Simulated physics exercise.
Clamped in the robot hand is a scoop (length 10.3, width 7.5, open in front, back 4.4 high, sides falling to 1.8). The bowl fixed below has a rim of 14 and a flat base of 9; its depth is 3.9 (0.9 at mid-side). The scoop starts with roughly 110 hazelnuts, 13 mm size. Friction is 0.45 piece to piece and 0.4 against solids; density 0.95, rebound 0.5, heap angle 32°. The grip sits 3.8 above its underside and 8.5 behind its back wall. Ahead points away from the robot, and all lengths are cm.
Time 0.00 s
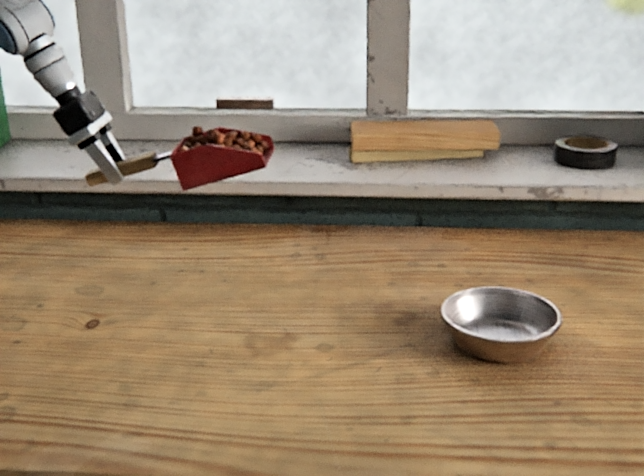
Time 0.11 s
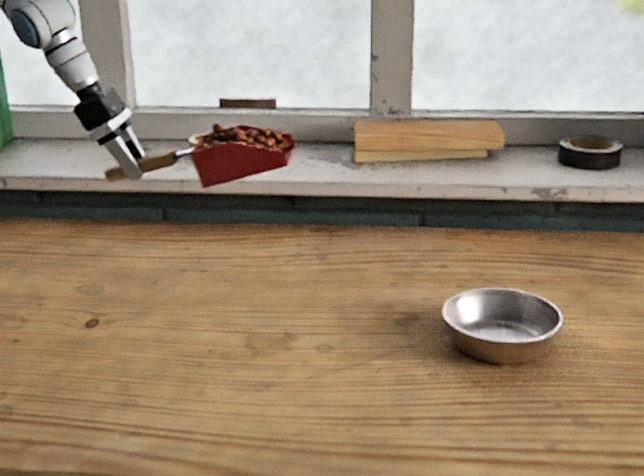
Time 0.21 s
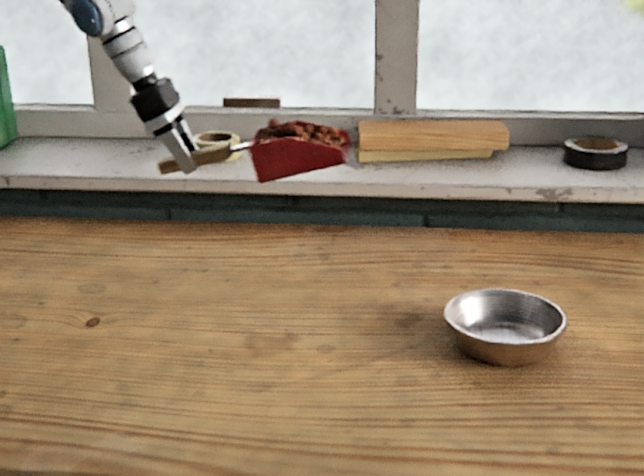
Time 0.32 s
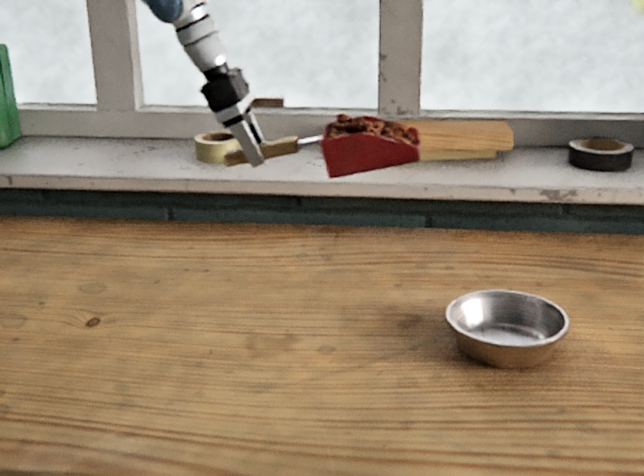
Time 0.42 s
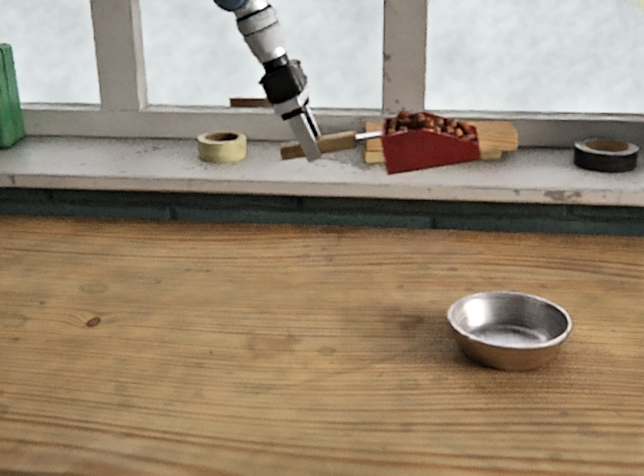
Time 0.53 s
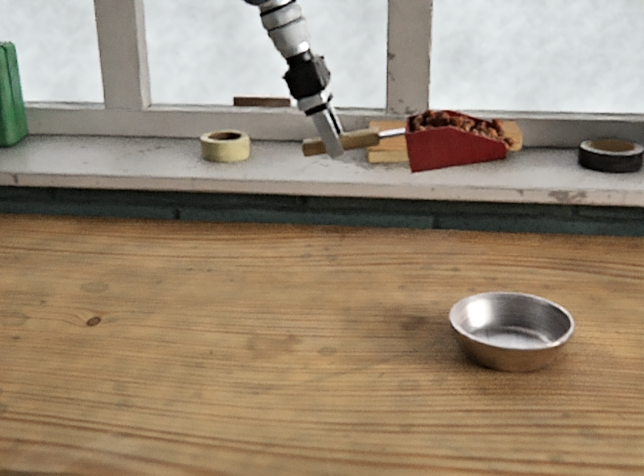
At a wooden table by a window, a robot arm carrying a red scoop of hazelnuts rightward above a metal bowl's level.
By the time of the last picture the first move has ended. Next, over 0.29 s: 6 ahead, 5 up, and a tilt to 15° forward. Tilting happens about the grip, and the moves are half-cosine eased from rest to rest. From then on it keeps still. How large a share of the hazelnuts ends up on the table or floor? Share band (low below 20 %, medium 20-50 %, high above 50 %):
It is high, above 50 %.
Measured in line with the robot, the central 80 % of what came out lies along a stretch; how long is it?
Roughly 42 centimetres.
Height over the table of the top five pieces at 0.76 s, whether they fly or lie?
28 cm or thereabouts.
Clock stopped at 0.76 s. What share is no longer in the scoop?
5 %.
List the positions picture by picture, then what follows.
In the first frame, scoop floor at (222, 169), tilted 17° backward; upper third of the load around (218, 147), from x 185 to 265, top at y 130; 108 on the scoop.
In the second frame, scoop floor at (242, 166), tilted 16° backward; upper third of the load around (238, 144), from x 205 to 285, top at y 130.
In the third frame, scoop floor at (298, 162), tilted 15° backward; upper third of the load around (295, 140), from x 260 to 340, top at y 125.
In the fourth frame, scoop floor at (367, 159), tilted 13° backward; upper third of the load around (361, 135), from x 330 to 410, top at y 120.
In the fifth frame, scoop floor at (426, 156), tilted 12° backward; upper third of the load around (421, 132), from x 390 to 470, top at y 115.
In the sixth frame, scoop floor at (449, 154), tilted 11° backward; upper third of the load around (447, 130), from x 415 to 510, top at y 115; 108 on the scoop.
After 0.65 s, tilted 2° backward, highest piece 28 above the table; 107 on the scoop, 1 in flight or on a rim.
After 0.76 s, tilted 13° forward, highest piece 28 above the table; 105 on the scoop, 1 in the bowl, 2 in flight or on a rim.
After 1.02 s, tilted 15° forward, highest piece 26 above the table; 59 on the scoop, 11 in the bowl, 6 on the table or floor, 32 in flight or on a rim.
After 2.07 s, tilted 15° forward, highest piece 2 above the table; 78 on the table or floor, 30 in the bowl.
At rest, 78 on the table or floor, 30 in the bowl. That is 72 % on the table or floor.
